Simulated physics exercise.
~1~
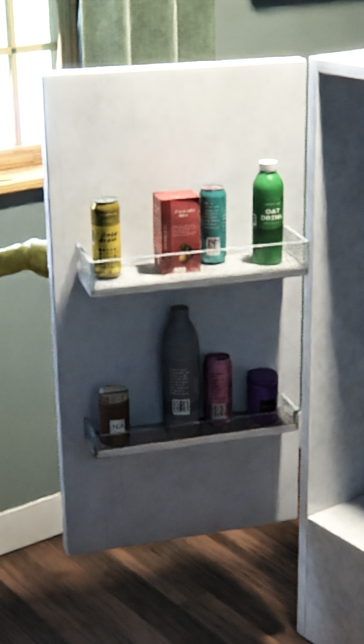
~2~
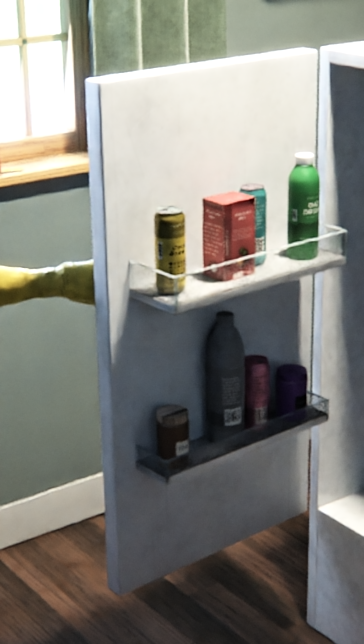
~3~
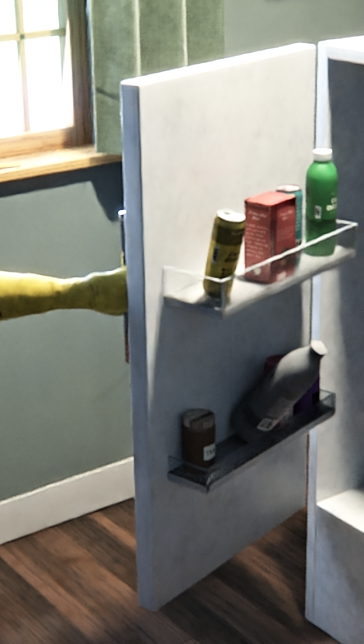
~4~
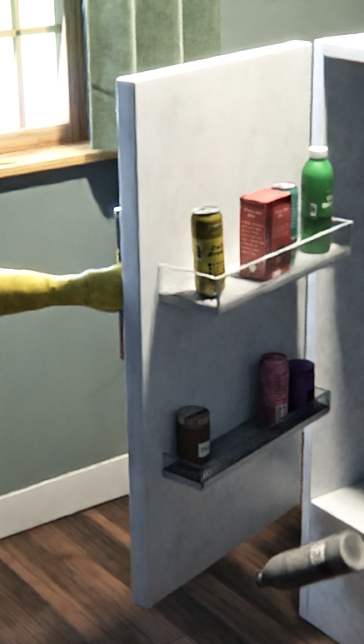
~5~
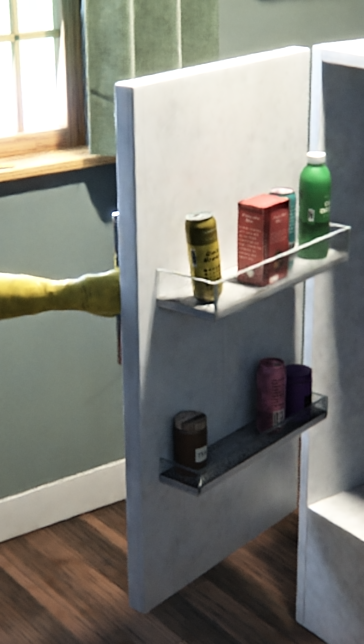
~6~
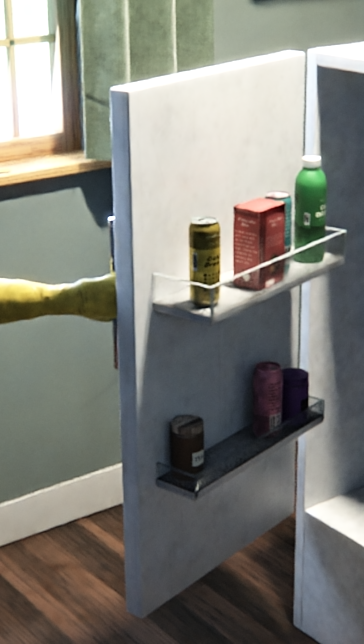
In a room with a window and wooden floor, a yellow-gloved arm is at a white cooler door as it swings and stops; the grey bottle tips over the lower rack's rail and falls out of view, while the yellow can wobbles and the other items stay racked.
